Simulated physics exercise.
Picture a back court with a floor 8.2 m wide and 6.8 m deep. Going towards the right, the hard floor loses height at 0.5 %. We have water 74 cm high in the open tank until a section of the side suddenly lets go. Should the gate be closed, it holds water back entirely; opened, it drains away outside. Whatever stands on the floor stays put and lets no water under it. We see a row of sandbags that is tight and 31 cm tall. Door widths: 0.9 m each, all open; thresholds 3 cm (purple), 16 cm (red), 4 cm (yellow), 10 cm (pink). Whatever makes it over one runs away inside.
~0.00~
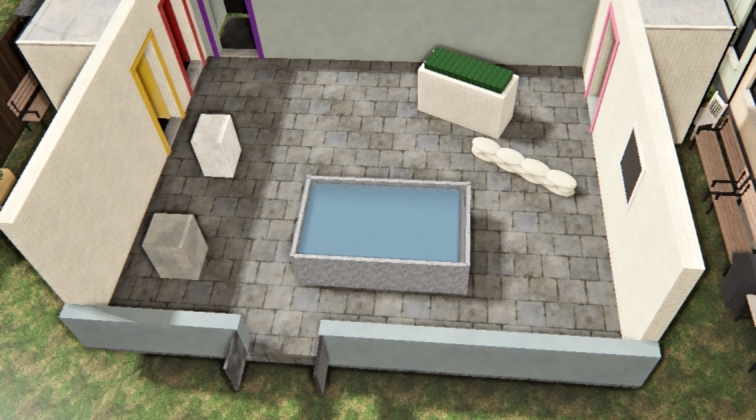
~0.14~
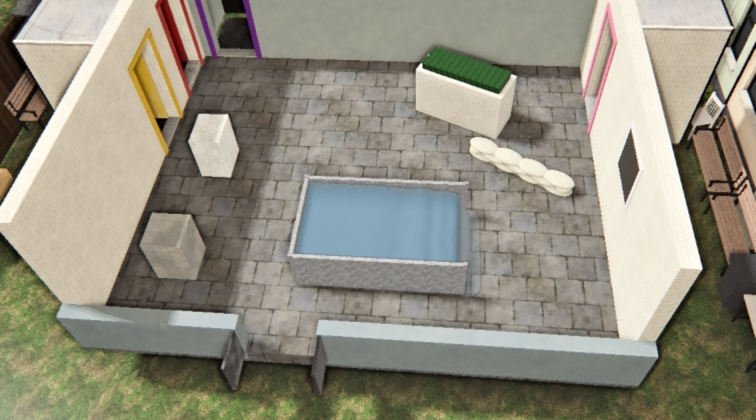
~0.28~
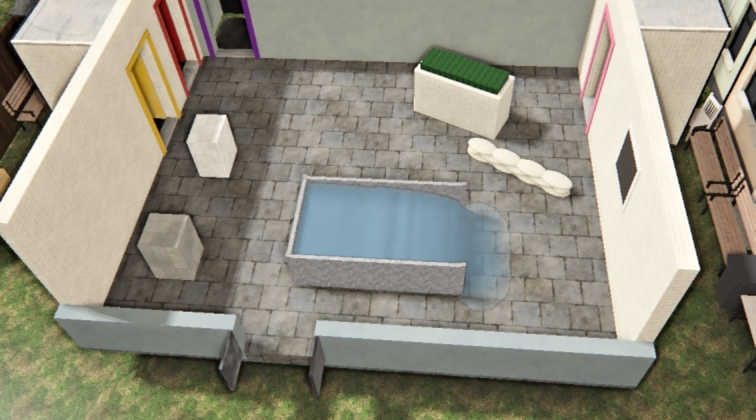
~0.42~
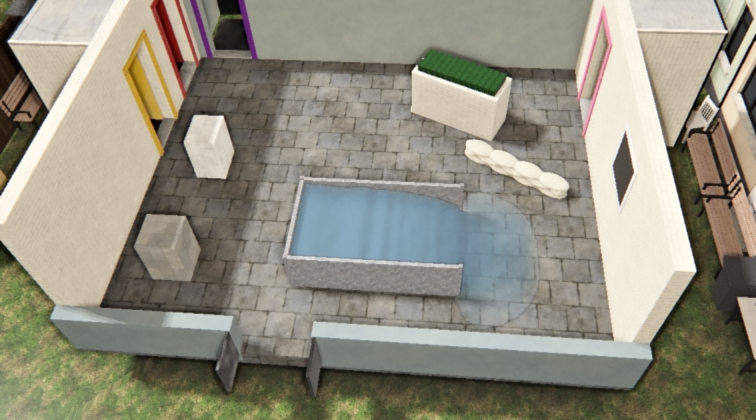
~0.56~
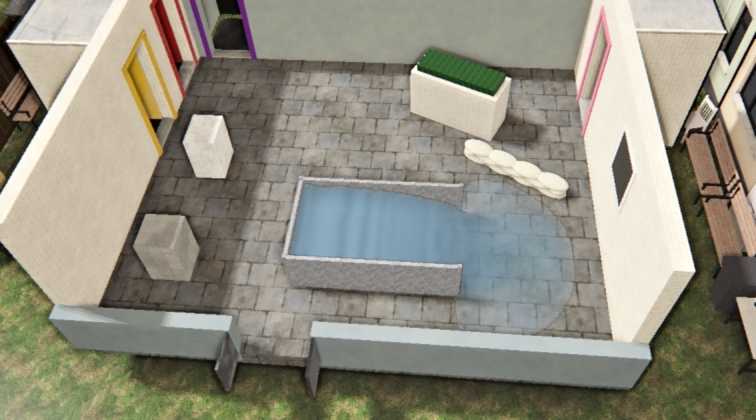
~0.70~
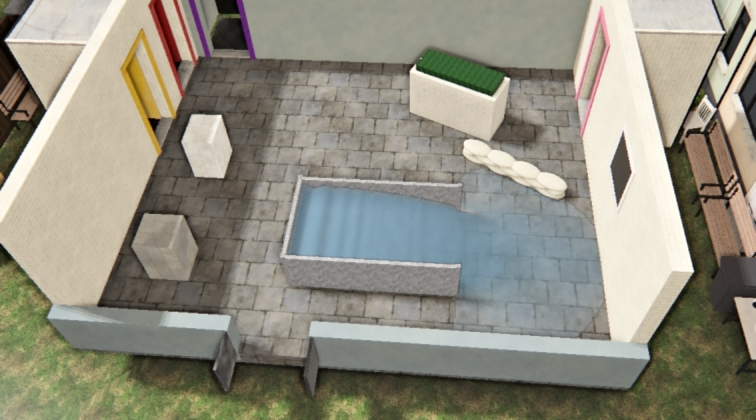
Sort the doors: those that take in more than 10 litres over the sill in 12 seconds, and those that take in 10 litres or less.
Sorted: The purple door takes in more; the red door takes in 10 litres or less; the yellow door takes in more; the pink door takes in 10 litres or less.
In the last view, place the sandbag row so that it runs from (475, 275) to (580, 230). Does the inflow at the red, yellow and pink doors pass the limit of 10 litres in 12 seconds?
So then red is inside it, yellow is beyond it and pink is beyond it.
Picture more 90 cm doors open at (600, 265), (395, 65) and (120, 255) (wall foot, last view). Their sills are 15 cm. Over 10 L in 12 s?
The first one exceeds it, the second one doesn't reach it, and the third one doesn't reach it.
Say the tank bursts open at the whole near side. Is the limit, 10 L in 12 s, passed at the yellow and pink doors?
Door yellow stays within, door pink stays within.
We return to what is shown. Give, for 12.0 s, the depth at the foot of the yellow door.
It's about 7.0 cm.
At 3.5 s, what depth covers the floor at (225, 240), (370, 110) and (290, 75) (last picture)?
Taking the spots in order: 0 cm, 0 cm, 0 cm.
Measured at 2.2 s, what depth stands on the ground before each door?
Purple 0 cm, red 0 cm, yellow 0 cm, pink 4 cm.
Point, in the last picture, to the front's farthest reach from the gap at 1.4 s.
Location: Approx. (580, 152) in the last view.
After 1.4 s water covers 15 % of the floor and is deepest (44 cm) near (608, 353); purple door not reached, red door not reached, yellow door not reached, pink door not reached.
After 2.2 s water covers 25 % of the floor and is deepest (48 cm) near (602, 311); purple door not reached, red door not reached, yellow door not reached, pink door 4 cm at the sill, 0 L in.
After 3.5 s water covers 35 % of the floor and is deepest (33 cm) near (608, 353); purple door not reached, red door not reached, yellow door not reached, pink door 5 cm at the sill, 0 L in.
After 7.0 s water covers 90 % of the floor and is deepest (16 cm) near (89, 327); purple door not reached, red door not reached, yellow door not reached, pink door 5 cm at the sill, 0 L in.
After 12.0 s water covers 100 % of the floor and is deepest (10 cm) near (308, 73); purple door 8 cm at the sill, 55 L in, red door 7 cm at the sill, 0 L in, yellow door 7 cm at the sill, 22 L in, pink door 6 cm at the sill, 0 L in.
